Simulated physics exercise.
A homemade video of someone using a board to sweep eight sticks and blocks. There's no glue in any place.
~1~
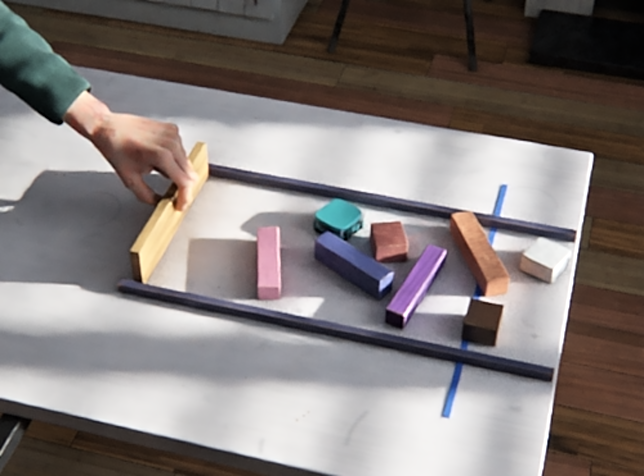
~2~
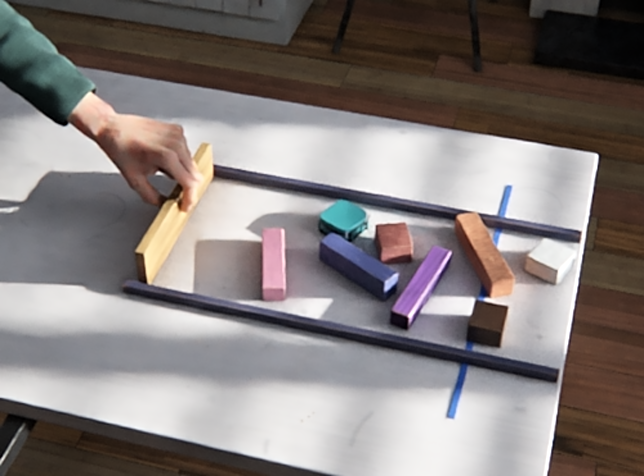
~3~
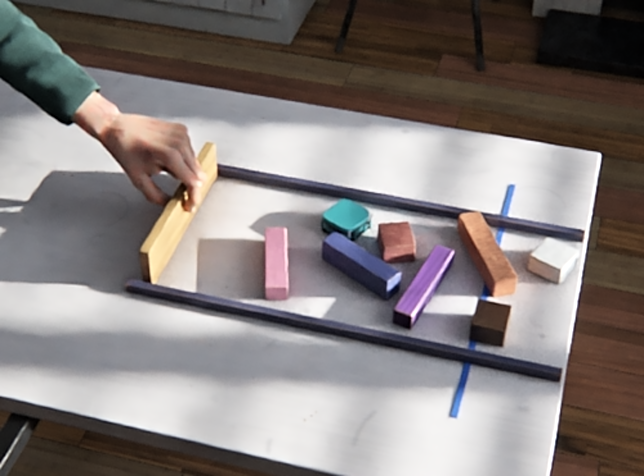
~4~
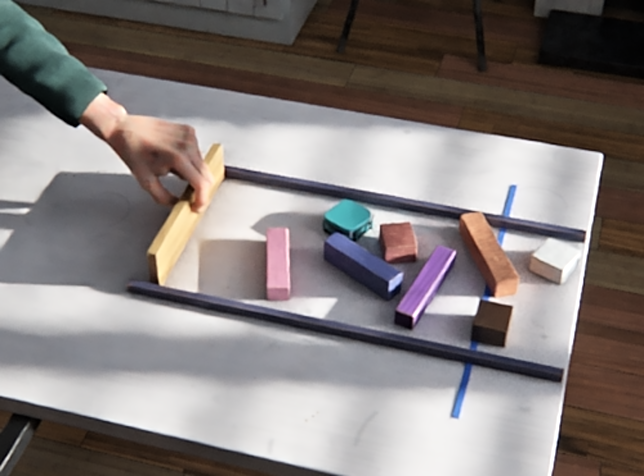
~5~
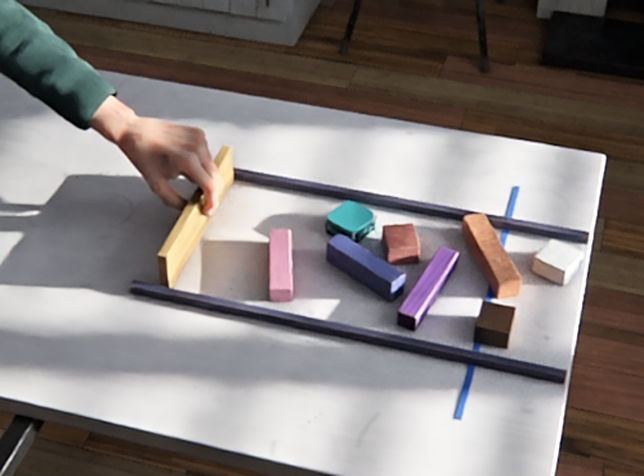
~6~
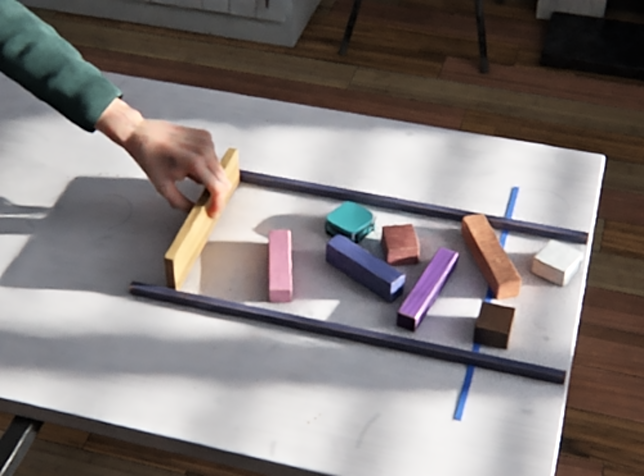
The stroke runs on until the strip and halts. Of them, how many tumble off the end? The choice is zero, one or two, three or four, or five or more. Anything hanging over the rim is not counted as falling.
The pieces lost over the edge are fewer than three, but some.
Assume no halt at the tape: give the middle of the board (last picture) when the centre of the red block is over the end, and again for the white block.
First it's close to (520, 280), next close to (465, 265).
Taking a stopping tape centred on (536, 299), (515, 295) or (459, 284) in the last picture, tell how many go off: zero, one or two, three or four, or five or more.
The counts for the three tapes are five or over, 3 or 4 and none at all.
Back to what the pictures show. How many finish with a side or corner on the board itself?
That comes to 2.
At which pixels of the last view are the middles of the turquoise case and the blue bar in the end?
Result: One about (518, 251), other about (522, 297).
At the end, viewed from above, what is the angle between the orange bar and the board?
Roughly 10° out of line.
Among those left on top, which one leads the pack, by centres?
Orange bar.
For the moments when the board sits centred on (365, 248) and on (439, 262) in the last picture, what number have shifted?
It comes to 5 for the first spot, 8 for the other.
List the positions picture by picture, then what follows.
In the first picture, white block (545, 260); brown block (483, 322); orange bar (478, 253); board (172, 211); tape (479, 288).
In the second picture, brown block (488, 323); purple stick (421, 287).
In the third picture, orange bar (486, 253); board (181, 211).
In the fourth picture, white block (555, 261); pink bar (278, 264).
In the fifth picture, brown block (495, 324); blue bar (365, 267).
In the sixth picture, white block (557, 263); brown block (495, 325); orange bar (490, 255); board (204, 217); tape (491, 290).
Soon after, none off yet; white block at rest near (557, 263); brown block at rest near (495, 325); orange bar at rest near (490, 255).
Then, none off yet; white block moved a little near (573, 264); brown block moved about its own width near (519, 331); orange bar moved a little near (539, 263).
At rest, the number that fall off is one or two; fallen, white block.
